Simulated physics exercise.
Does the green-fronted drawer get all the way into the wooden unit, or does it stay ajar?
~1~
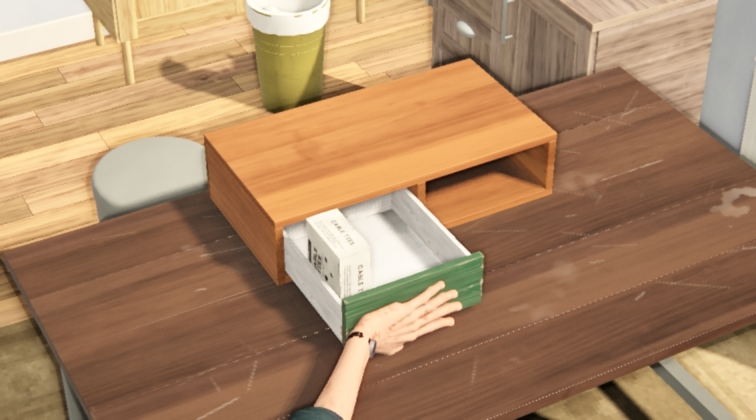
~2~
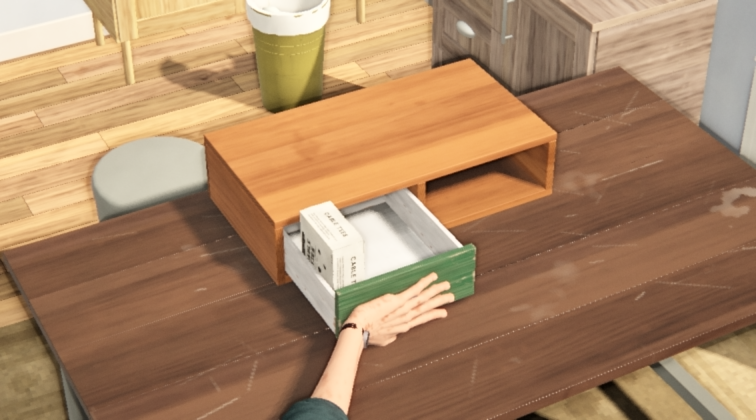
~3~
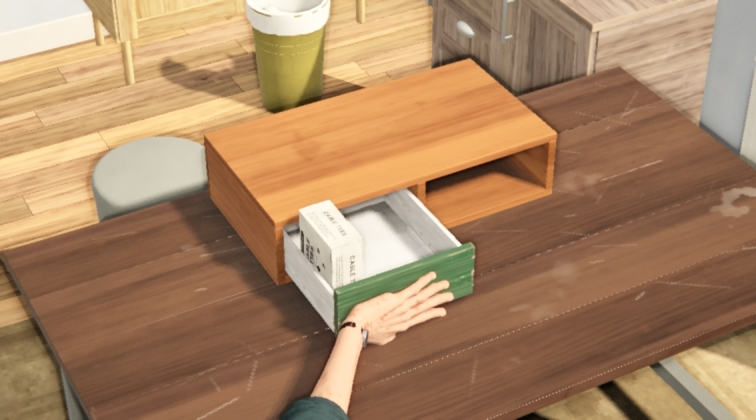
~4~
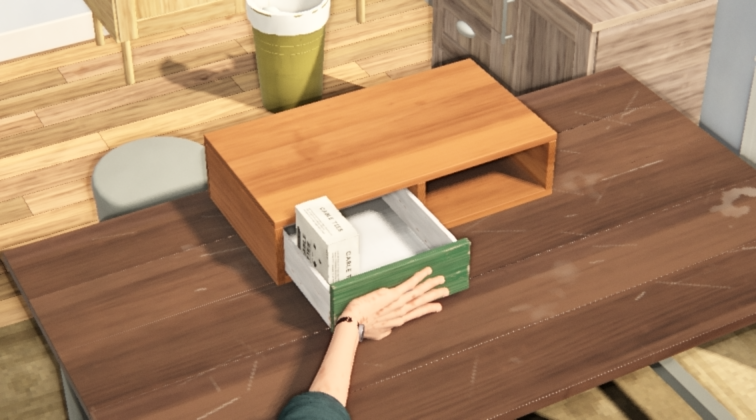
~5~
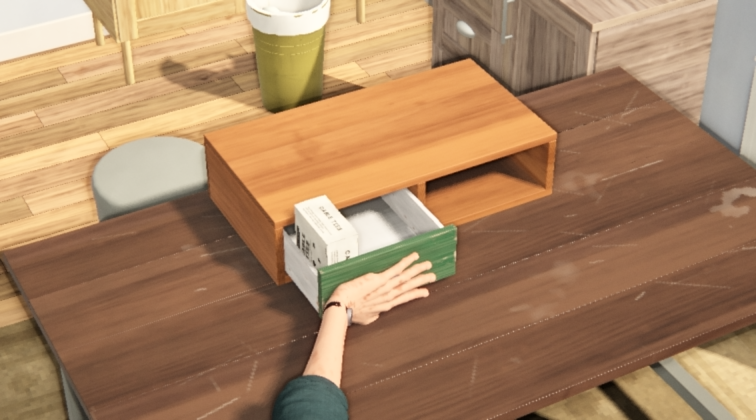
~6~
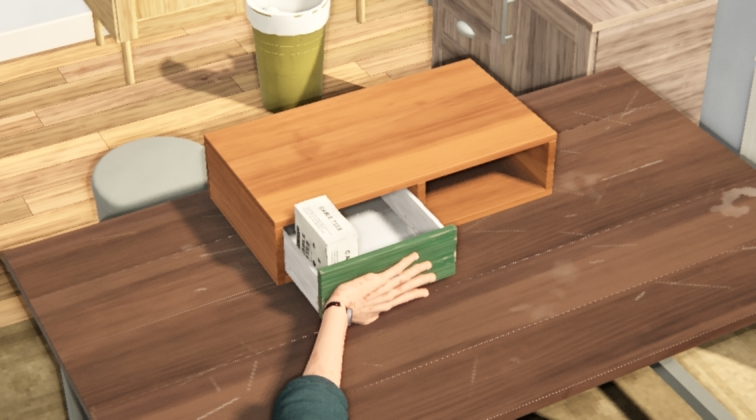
It stays ajar. The hand pushes it partway in, and it comes to rest still sticking out with the white box inside.
